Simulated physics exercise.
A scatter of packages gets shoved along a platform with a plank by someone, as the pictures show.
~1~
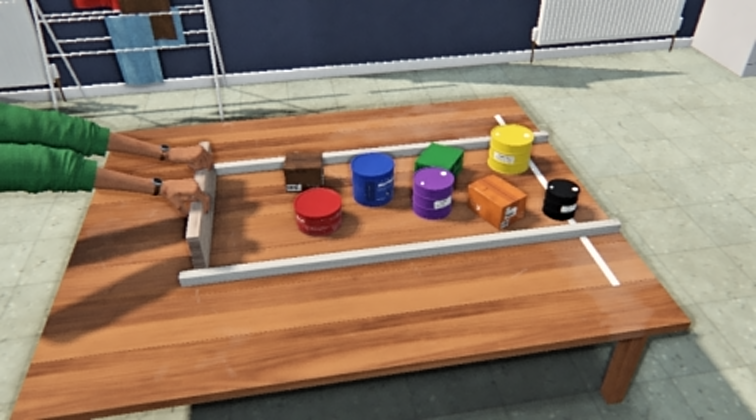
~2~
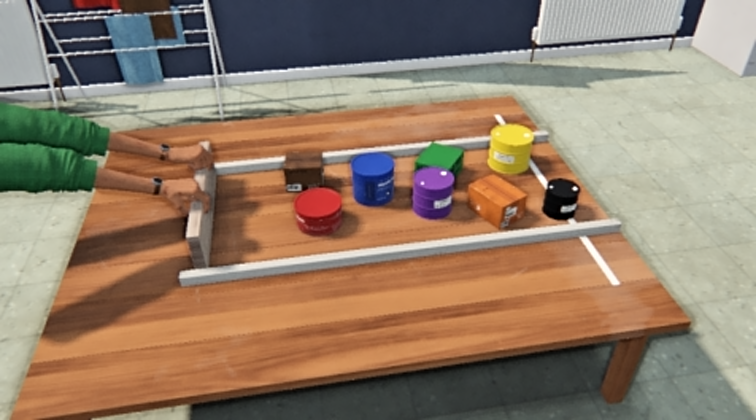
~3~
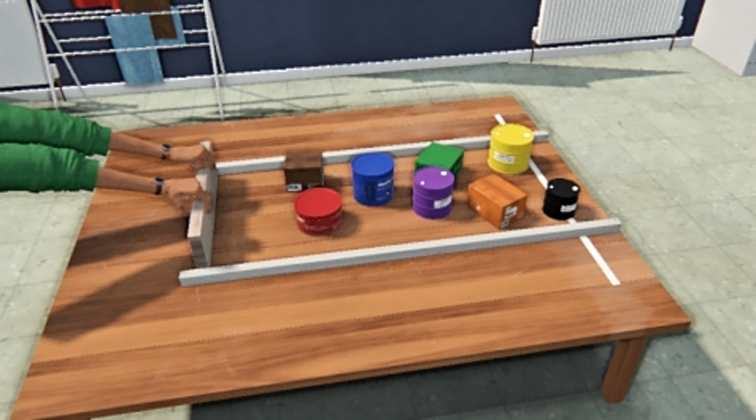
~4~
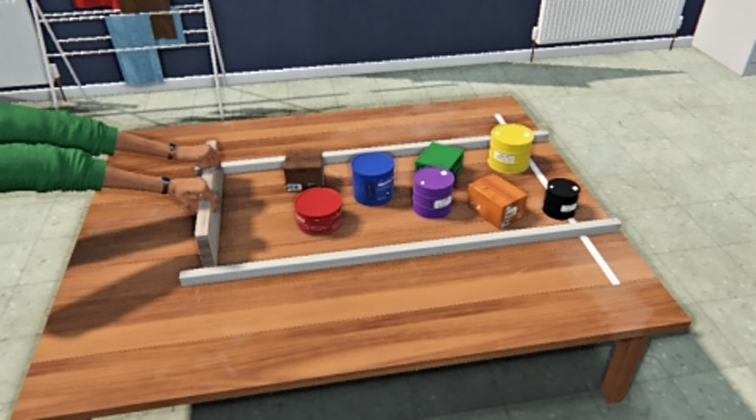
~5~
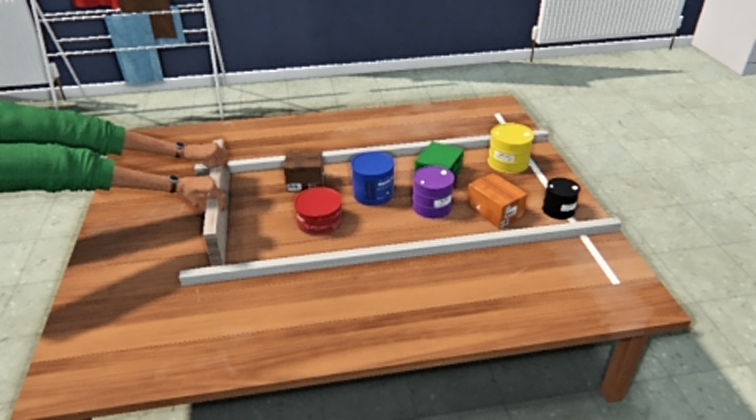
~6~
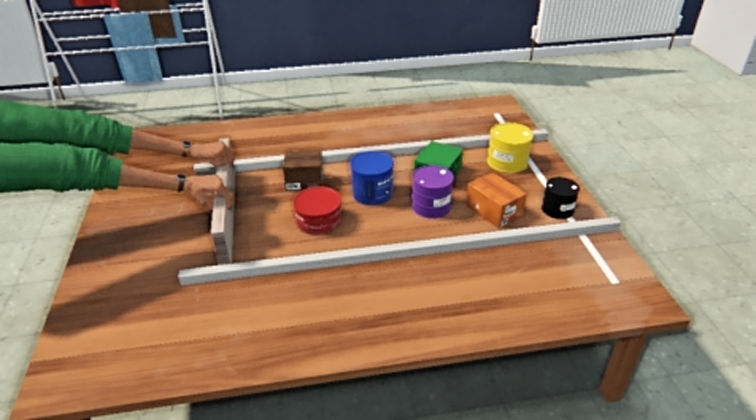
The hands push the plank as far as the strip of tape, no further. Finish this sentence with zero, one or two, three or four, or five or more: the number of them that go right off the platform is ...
The number of them that go right off the platform is five or more.
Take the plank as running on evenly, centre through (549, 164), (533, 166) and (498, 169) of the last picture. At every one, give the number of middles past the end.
Taking the places in turn, the counts are 5, 5 and 2.
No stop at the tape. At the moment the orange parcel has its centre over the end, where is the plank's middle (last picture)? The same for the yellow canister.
Points: About (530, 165) and about (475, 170).
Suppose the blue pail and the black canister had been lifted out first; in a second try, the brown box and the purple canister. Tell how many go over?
First 3, then 3.
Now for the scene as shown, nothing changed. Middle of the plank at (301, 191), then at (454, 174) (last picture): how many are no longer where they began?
By then 2, and later 8.
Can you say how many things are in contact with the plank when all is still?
I count 3 of them.
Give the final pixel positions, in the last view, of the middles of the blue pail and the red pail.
The blue pail comes to rest close to (561, 156), while the red pail rests close to (579, 186).
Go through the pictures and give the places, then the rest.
Black canister (561, 200); yellow canister (510, 149); orange parcel (496, 201); plank (204, 203); tape (545, 184), in the first picture.
Yellow canister (510, 149); purple canister (433, 193), in the second picture.
Orange parcel (497, 201); brown box (304, 171), in the third picture.
Black canister (561, 199); plank (211, 201), in the fourth picture.
Yellow canister (510, 148); green crate (439, 164), in the fifth picture.
Black canister (560, 198); yellow canister (510, 147); orange parcel (496, 200); plank (225, 199); tape (544, 182), in the sixth picture.
A little later, none off yet; black canister at rest near (560, 198); yellow canister at rest near (510, 147); orange parcel at rest near (496, 200).
Next, none off yet; black canister at rest near (560, 198); yellow canister at rest near (510, 147); orange parcel shifted a little near (520, 201).
Later still, none off yet; black canister shifted about its own width near (604, 204); yellow canister tilted a little near (566, 136); orange parcel shifted about its own width near (567, 196).
When it is over, the number that fall off is five or more; down, purple canister, green crate, orange parcel, yellow canister and black canister.
